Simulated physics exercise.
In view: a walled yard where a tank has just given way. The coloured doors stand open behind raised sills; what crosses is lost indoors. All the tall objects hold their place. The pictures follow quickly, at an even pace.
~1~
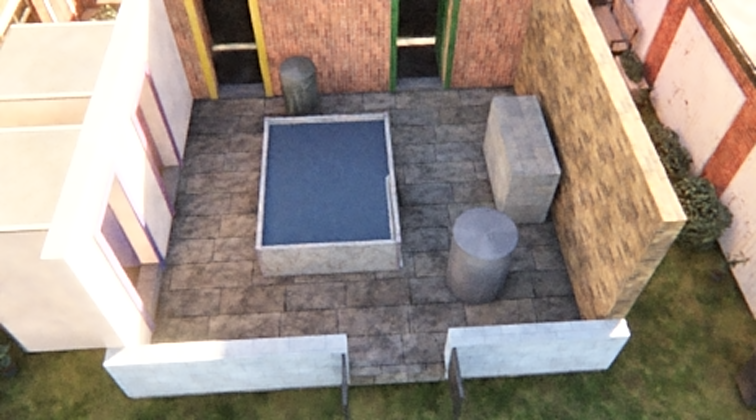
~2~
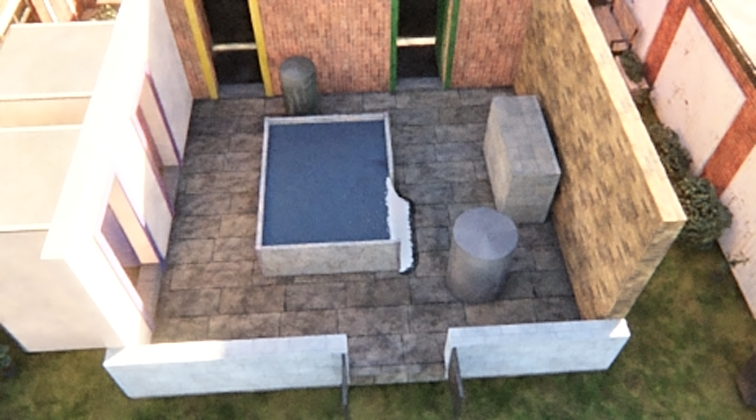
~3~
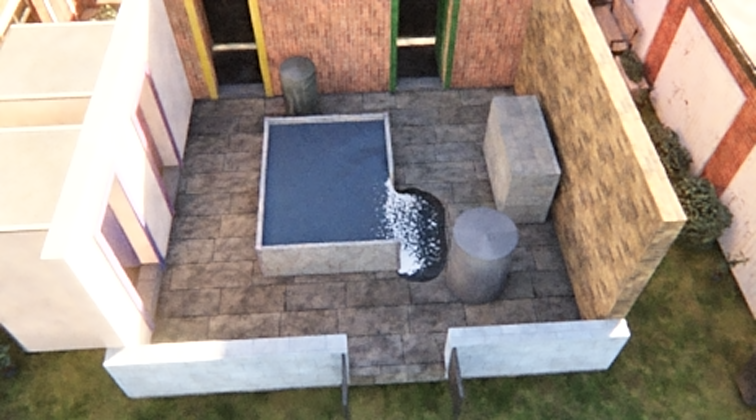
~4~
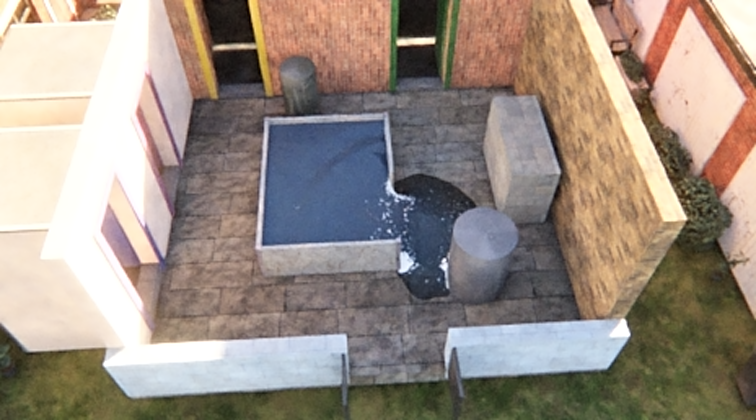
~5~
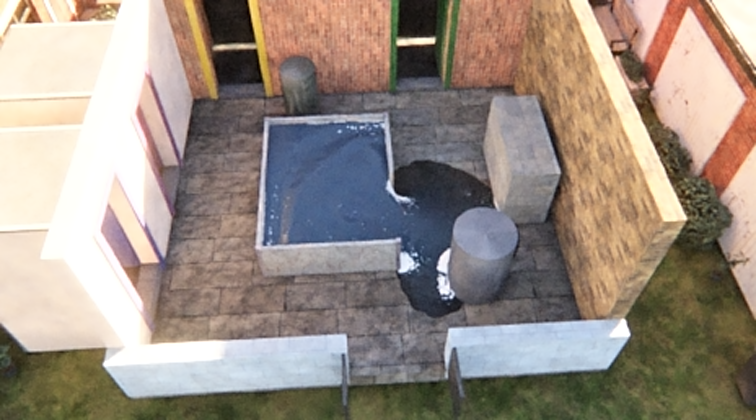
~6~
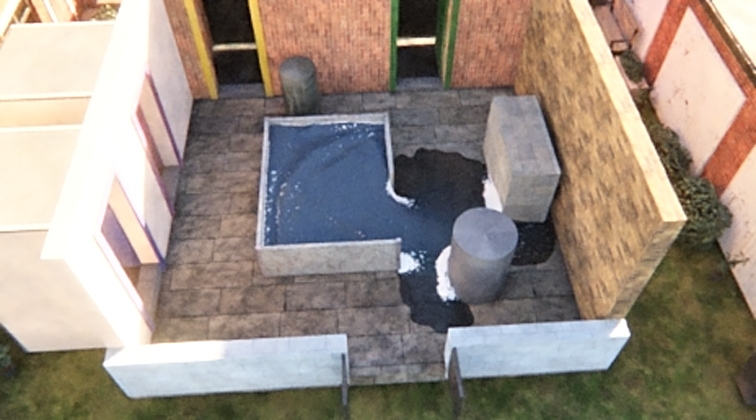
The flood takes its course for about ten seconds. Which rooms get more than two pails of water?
In the end: The purple door holds within the limit; the blue door holds within the limit; the green door floods; the yellow door holds within the limit.
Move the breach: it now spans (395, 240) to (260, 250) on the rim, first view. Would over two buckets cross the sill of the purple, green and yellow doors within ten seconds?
My reading: Purple door stays under; green door stays under; yellow door goes over.
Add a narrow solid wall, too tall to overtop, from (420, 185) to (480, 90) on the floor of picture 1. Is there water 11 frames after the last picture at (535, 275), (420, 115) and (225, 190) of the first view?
One after the other: Flooded, clear, clear.
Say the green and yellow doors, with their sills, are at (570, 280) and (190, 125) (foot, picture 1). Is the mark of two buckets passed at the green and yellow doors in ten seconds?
The green door lets more in, the yellow door is under.
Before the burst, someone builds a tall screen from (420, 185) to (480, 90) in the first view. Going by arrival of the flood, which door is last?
I say the door marked purple.
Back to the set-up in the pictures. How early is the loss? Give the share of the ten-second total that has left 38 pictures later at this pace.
I make it 75 per cent.
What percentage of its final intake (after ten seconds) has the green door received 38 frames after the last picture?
Close to 80 %.
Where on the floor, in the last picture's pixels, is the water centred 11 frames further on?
Near (395, 218).
A moment on, water covers 25 % of the floor; the purple door not reached, the blue door not reached, the green door not reached, the yellow door not reached.
Next, water covers 40 % of the floor; the purple door not reached, the blue door not reached, the green door wet at the sill, nothing in, the yellow door not reached.
Then, water covers 50 % of the floor; the purple door not reached, the blue door not reached, the green door over two buckets in, the yellow door not reached.
Later, water covers 85 % of the floor; the purple door not reached, the blue door wet at the sill, nothing in, the green door far over two buckets in, the yellow door wet at the sill, nothing in.
In the end, water covers 100 % of the floor; the purple door wet at the sill, nothing in, the blue door wet at the sill, nothing in, the green door far over two buckets in, the yellow door under two buckets in.
